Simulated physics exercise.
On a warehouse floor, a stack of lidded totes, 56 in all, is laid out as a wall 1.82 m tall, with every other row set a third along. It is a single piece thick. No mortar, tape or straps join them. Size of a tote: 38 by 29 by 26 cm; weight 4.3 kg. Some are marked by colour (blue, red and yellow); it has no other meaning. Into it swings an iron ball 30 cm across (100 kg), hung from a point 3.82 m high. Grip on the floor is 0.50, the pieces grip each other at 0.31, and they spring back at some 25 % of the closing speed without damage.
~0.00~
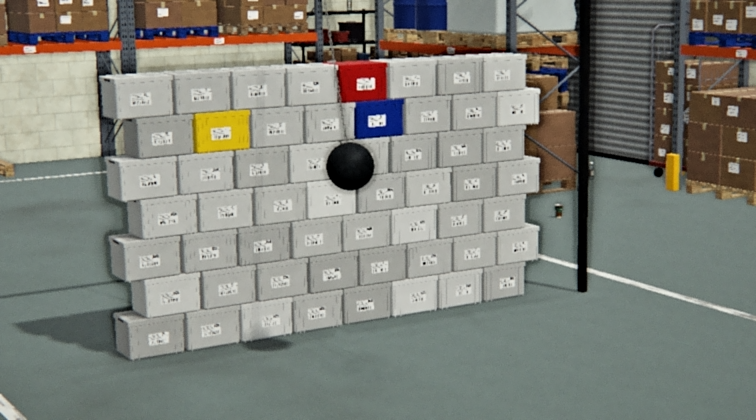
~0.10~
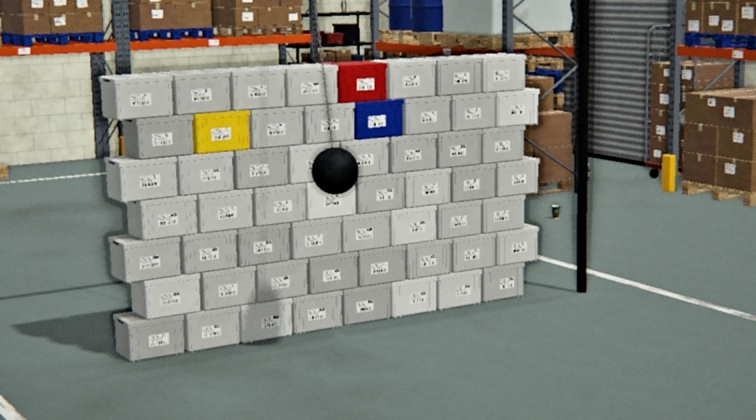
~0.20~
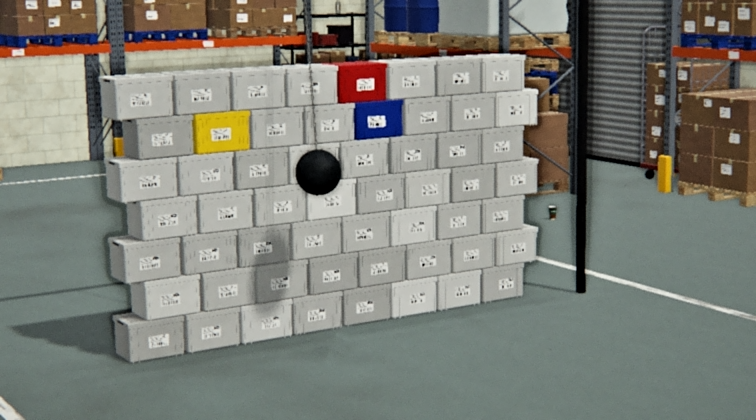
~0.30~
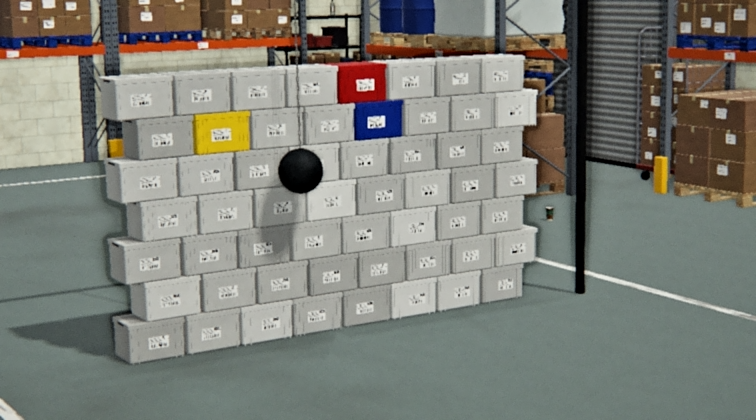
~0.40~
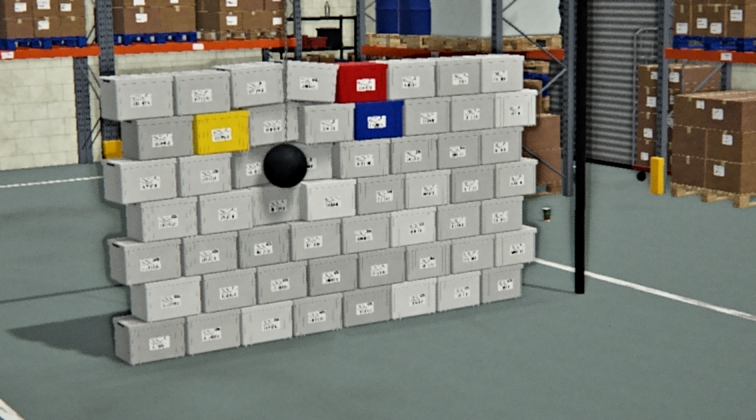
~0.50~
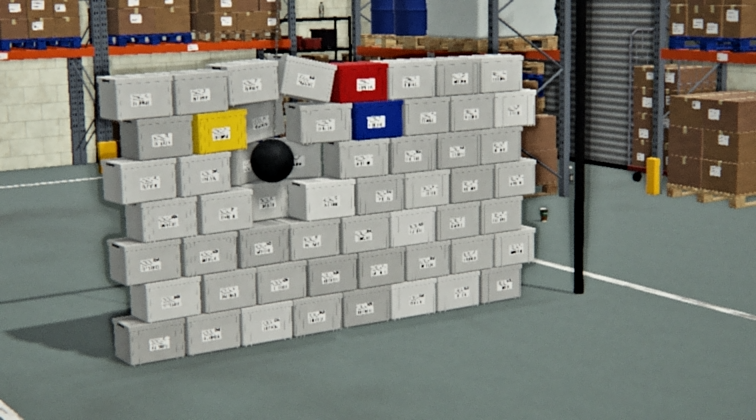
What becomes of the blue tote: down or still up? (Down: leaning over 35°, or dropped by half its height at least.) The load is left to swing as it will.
That tote stays up.
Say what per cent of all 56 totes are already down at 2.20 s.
At that moment 10 per cent.
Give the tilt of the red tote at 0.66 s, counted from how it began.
Some 0°.
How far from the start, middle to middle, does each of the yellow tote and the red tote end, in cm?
Yellow 10, red 0.
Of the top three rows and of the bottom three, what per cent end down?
From the top 20, from the bottom 0 per cent.
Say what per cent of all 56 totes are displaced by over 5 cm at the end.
15 per cent.
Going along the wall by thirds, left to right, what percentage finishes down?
Left 20, middle 20, right 0 per cent.
By 0.66 s, line 13° past plumb; none of the 56 totes down, 15 disturbed; blue tote unmoved; red tote moved 25 mm.
By 1.02 s, line 21° past plumb; 4 of the 56 totes down; blue tote unmoved; red tote moved 36 mm.
By 1.60 s, line 14° past plumb; 7 of the 56 totes down; blue tote unmoved; yellow tote moved 9 cm.
By 2.20 s, line 8° before plumb; 7 of the 56 totes down; blue tote unmoved; yellow tote moved 9 cm.
When it is over (3.1 s), line 17° before plumb; 7 of the 56 totes down; blue tote unmoved; yellow tote moved 9 cm; red tote moved 33 mm. In pixels of the last frame, middles, blue tote near (369, 119), yellow tote near (206, 131).
